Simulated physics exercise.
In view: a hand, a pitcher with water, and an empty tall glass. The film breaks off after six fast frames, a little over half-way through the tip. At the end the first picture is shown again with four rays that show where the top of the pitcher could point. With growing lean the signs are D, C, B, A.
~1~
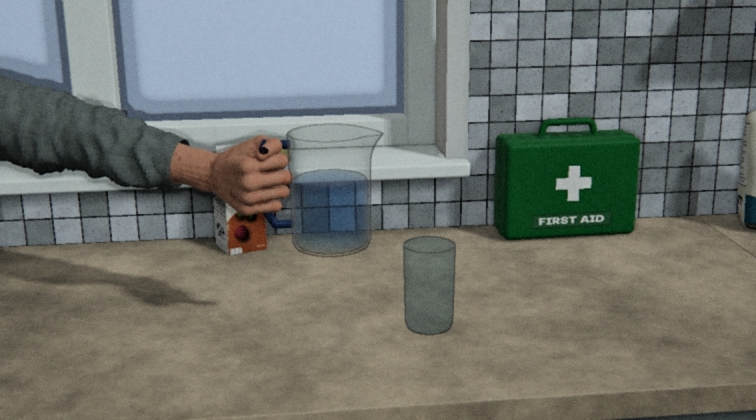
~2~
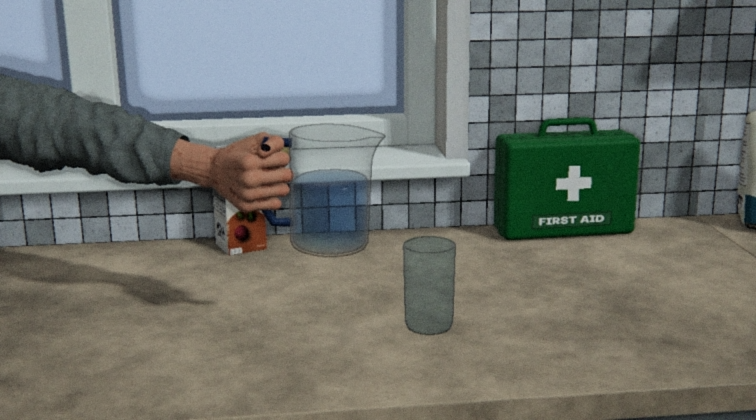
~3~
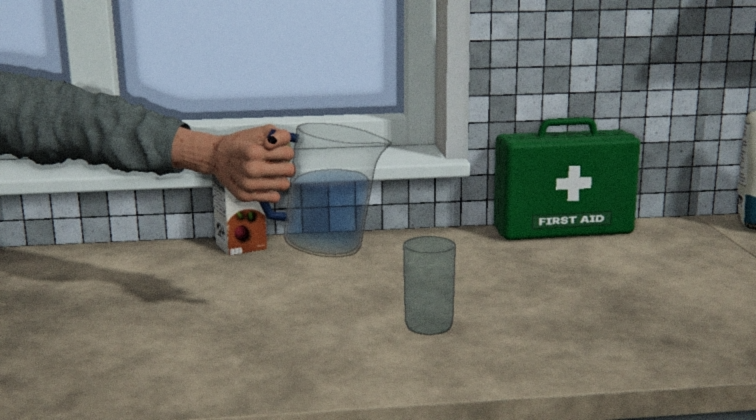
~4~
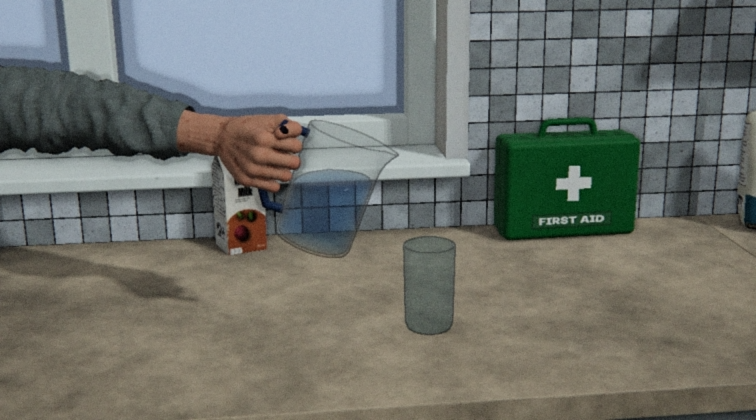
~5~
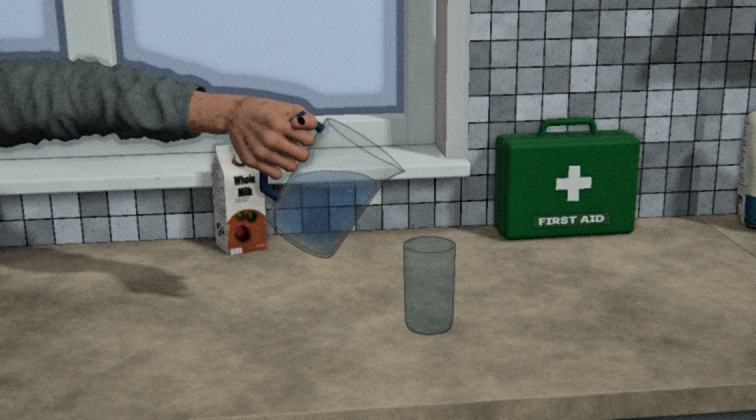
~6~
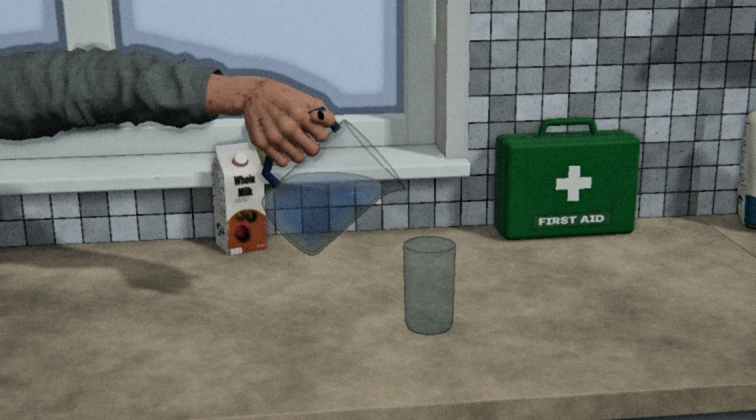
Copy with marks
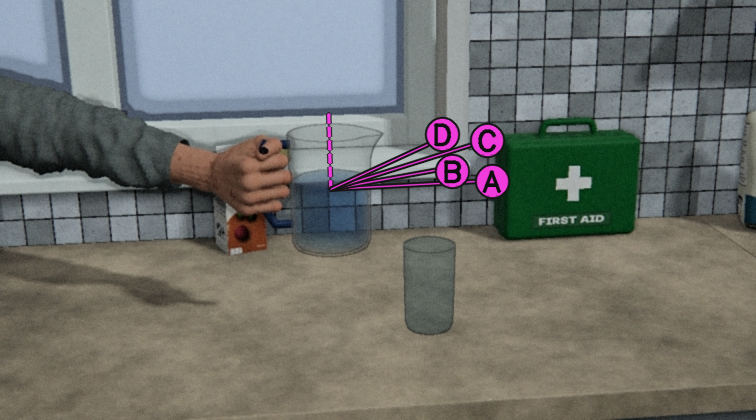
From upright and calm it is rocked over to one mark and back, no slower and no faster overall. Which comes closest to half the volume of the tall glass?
Take D.
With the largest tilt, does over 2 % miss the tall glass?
Yes.
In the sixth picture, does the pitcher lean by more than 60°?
No.
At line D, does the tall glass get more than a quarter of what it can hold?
Yes, it does.
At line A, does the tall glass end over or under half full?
Over half.
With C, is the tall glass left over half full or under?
Over.
On the marked copy, A at (475, 181); B at (435, 170); C at (470, 145); D at (427, 144).
Choosing A, the tall glass ends with about 96 % of what it can hold; 22 % of the water is spilt.
Choosing B, the tall glass ends with about 95 % of what it can hold; 9 % of the water is spilt.
Choosing C, the tall glass ends with about 77 % of what it can hold.
Choosing D, the tall glass ends with about 48 % of what it can hold.
